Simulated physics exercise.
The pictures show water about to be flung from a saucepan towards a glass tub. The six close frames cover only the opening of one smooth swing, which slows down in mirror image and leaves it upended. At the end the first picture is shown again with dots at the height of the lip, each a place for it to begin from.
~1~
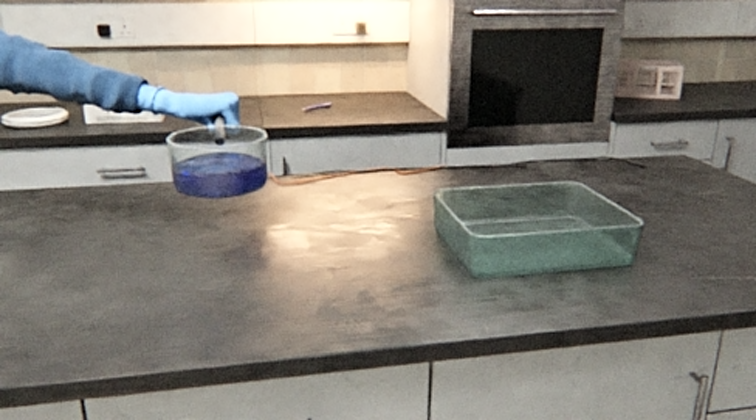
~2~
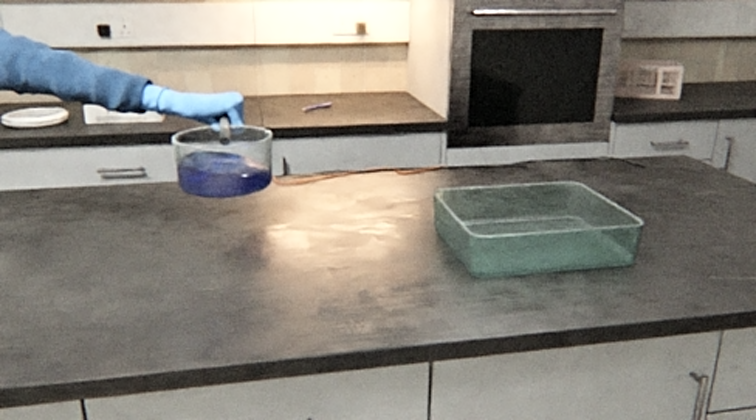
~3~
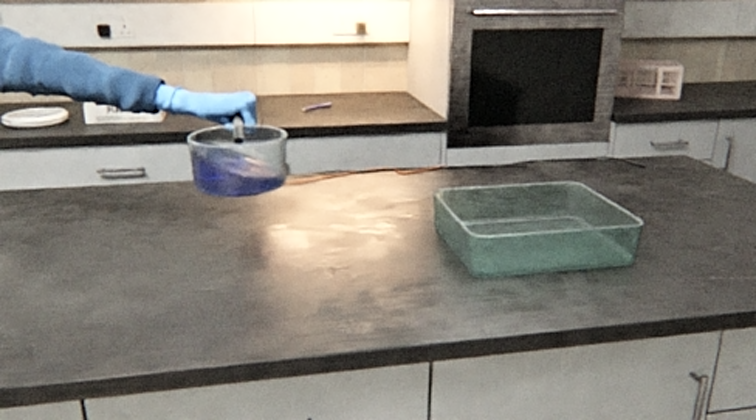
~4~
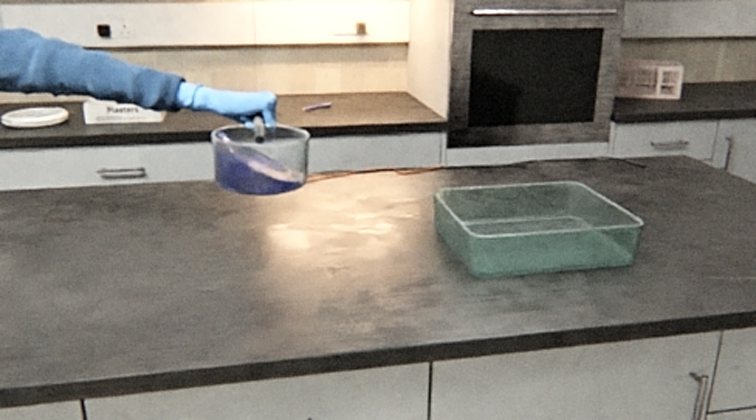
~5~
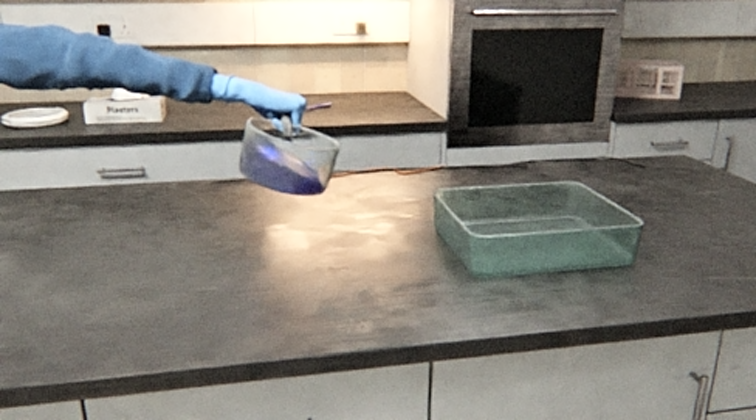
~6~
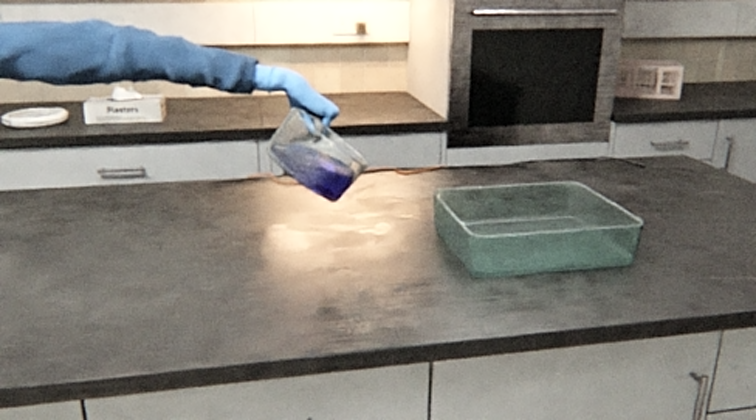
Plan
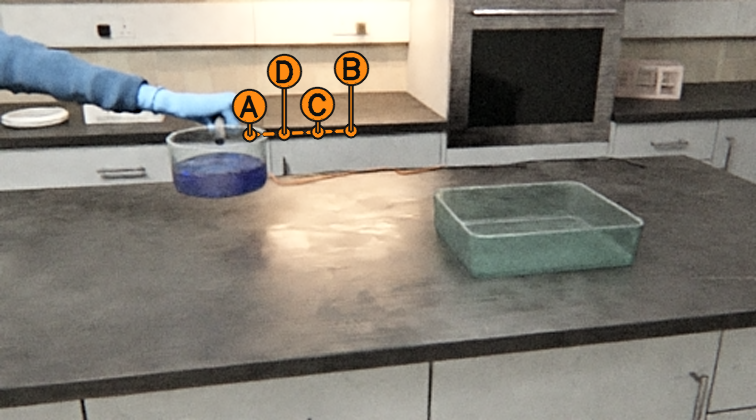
A blue-gloved hand on a blue-sleeved arm reaches in from the left, holding a clear pan of deep blue-purple liquid above a dark worktop in a kitchen-like room, seen from the front and slightly above. A greenish glass tub sits to the right, before pale cabinets and a dark oven. The hand carries the pan rightward, the liquid sloshing, then tilts it steeply to the right while the camera stays still.
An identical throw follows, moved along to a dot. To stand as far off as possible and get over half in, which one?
Dot D just does it.
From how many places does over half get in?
Three of them.
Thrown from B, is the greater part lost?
No, not at all.
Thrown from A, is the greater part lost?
Yes.
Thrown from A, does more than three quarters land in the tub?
No, it does not.
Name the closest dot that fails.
The answer is A.
In orange, A at (249, 134); B at (351, 130); C at (317, 132); D at (284, 133).
With A, about 31 % lands in the tub, 62 % falls short and 7 % goes beside or beyond.
With B, about 73 % lands in the tub, 5 % falls short and 22 % goes beside or beyond.
With C, about 71 % lands in the tub, 3 % falls short and 26 % goes beside or beyond.
With D, about 64 % lands in the tub, 19 % falls short and 17 % goes beside or beyond.
